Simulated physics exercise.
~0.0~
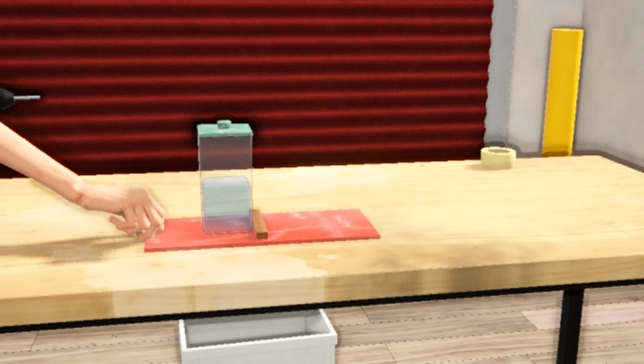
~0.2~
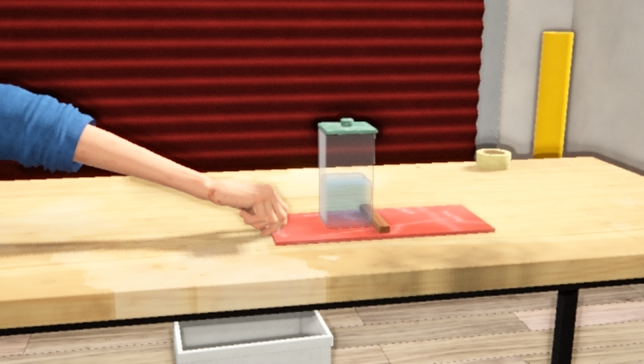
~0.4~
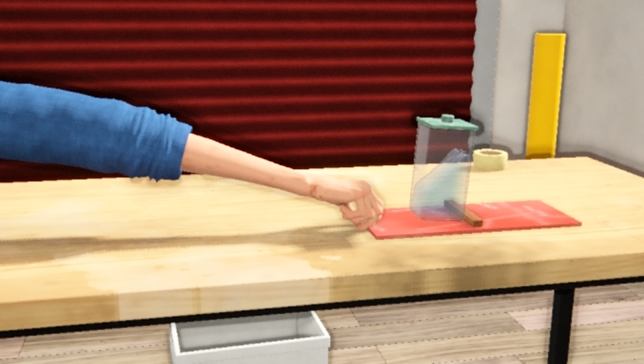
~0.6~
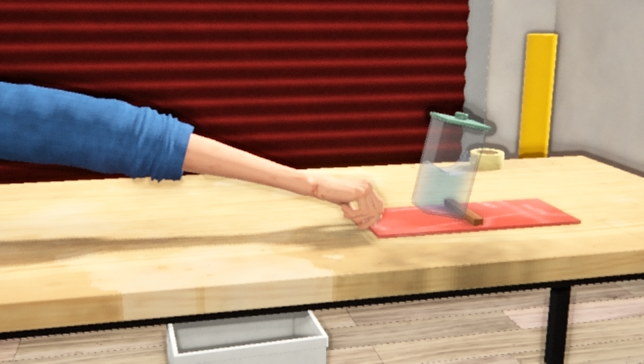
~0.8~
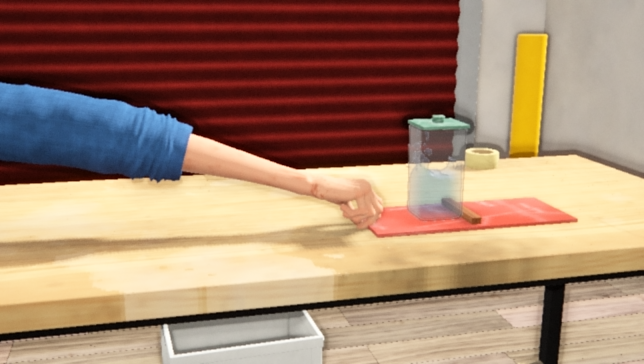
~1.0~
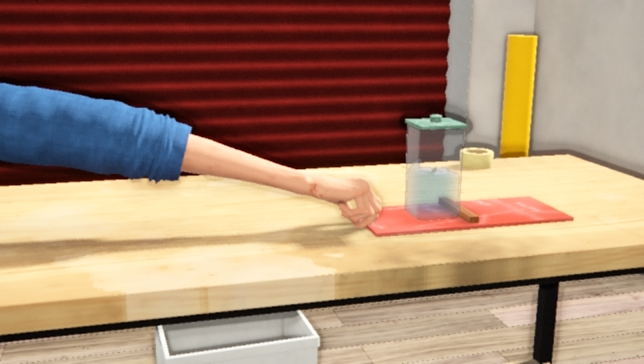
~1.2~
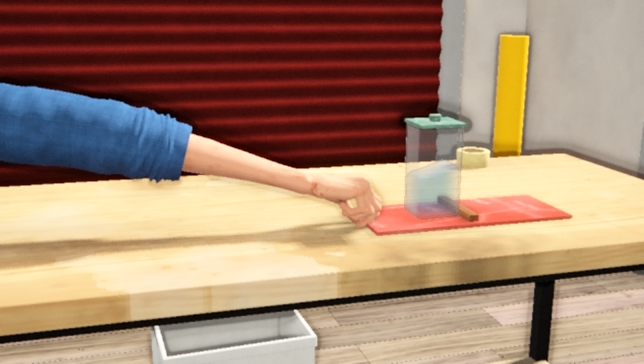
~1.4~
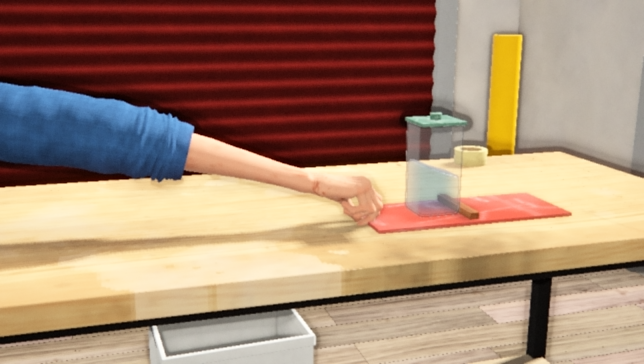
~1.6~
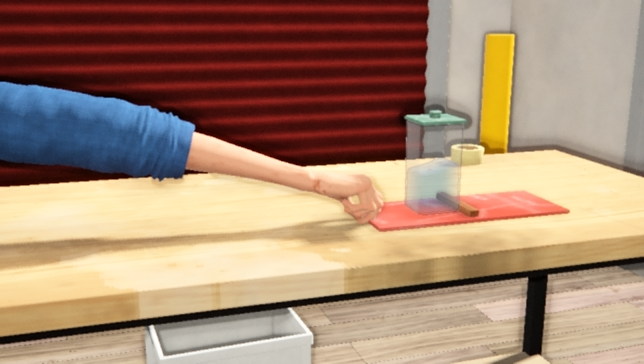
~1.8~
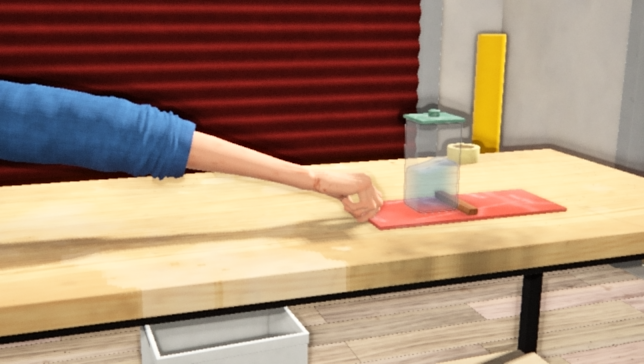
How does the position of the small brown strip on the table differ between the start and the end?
At the start the brown strip is left of the middle of the view, well away from the pale ring. At the end it is much farther to the right, close to the ring and still on the red board.
